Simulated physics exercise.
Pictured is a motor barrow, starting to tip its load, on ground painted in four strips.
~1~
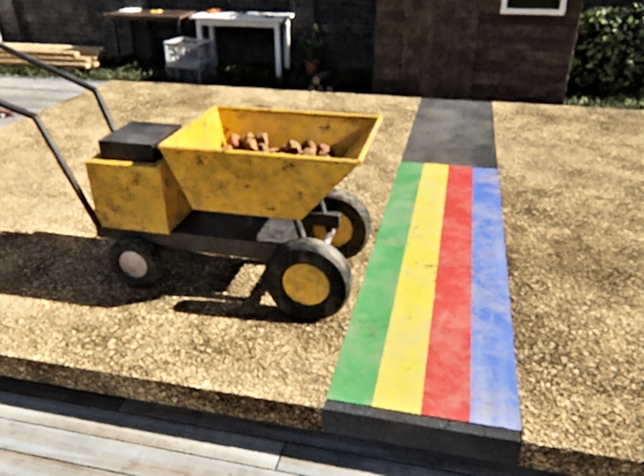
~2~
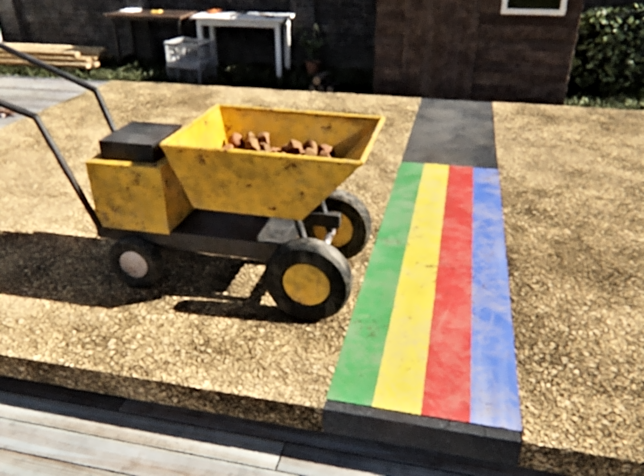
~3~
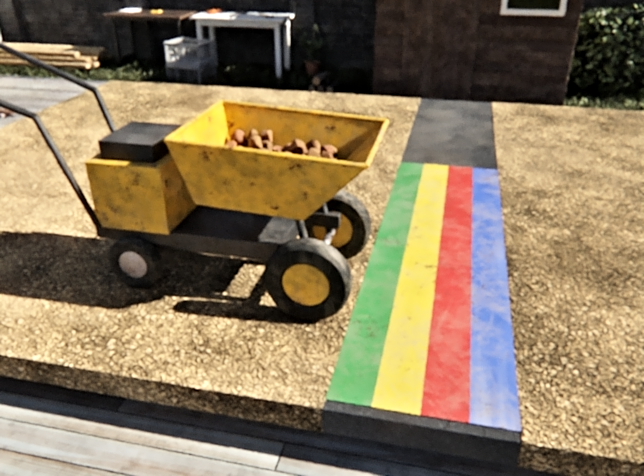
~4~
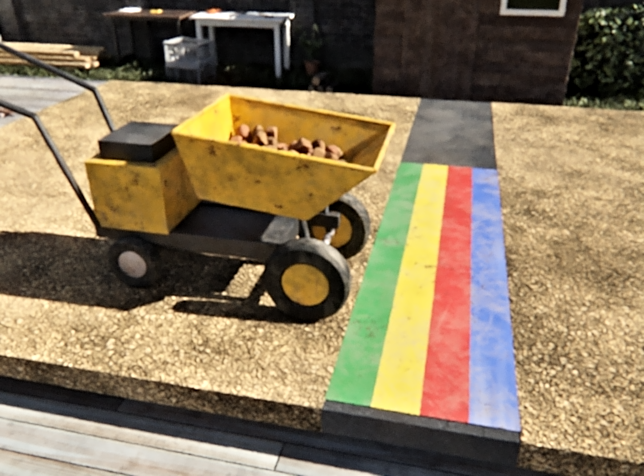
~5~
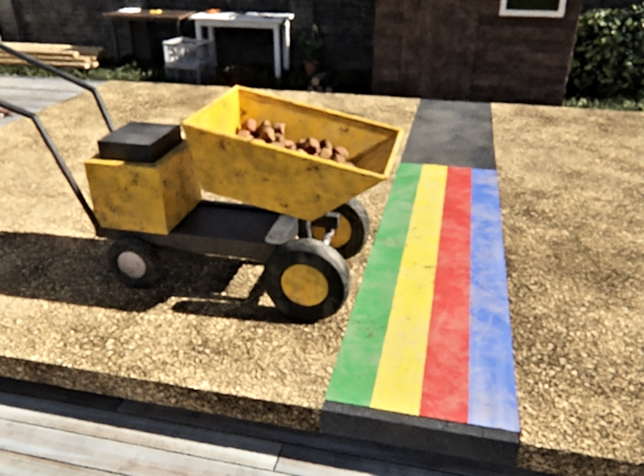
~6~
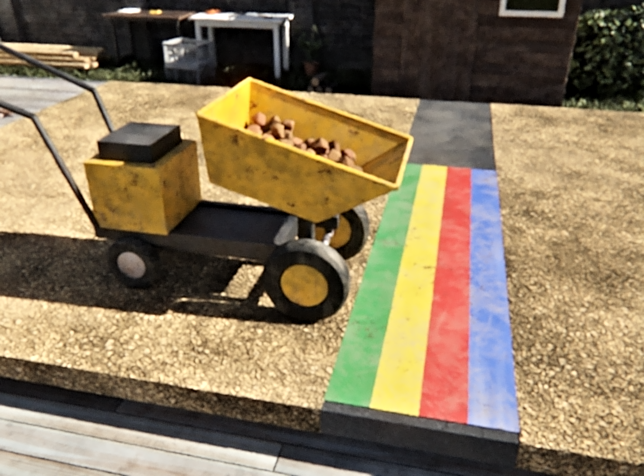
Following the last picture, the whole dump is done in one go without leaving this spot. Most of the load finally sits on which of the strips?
It sits mostly on the blue strip.
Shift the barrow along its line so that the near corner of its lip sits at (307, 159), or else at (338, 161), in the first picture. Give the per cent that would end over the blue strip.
Roughly 20 per cent at the first spot and 30 per cent at the second.
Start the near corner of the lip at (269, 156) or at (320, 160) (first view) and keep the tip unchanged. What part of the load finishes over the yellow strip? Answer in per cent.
40 and 10 percent, in that order.
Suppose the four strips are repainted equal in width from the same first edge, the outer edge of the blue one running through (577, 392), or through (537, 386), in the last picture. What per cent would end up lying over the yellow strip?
First 0 in a hundred, then 0 in a hundred.
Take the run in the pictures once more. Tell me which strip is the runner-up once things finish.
Ranked second: The red strip.
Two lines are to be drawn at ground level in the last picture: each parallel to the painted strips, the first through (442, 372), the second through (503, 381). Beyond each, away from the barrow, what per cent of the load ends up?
In order, some 100 % then some 50 %.
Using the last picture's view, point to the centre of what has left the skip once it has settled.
It settles centred around (501, 303).
Just after the last frame, skip tipped steeply; every one in the skip.
A moment on, skip tipped right over; almost all in the skip; about a tenth over the red strip; just a few over the blue strip.
Further on, skip tipped right over; about a tenth in the skip; about a tenth over the red strip; roughly a third over the blue strip; roughly a third off the paint.
When it is over, skip tipped right over; just a few in the skip; not one over the green strip; not one over the yellow strip; roughly a quarter over the red strip; roughly a third over the blue strip; roughly half off the paint.
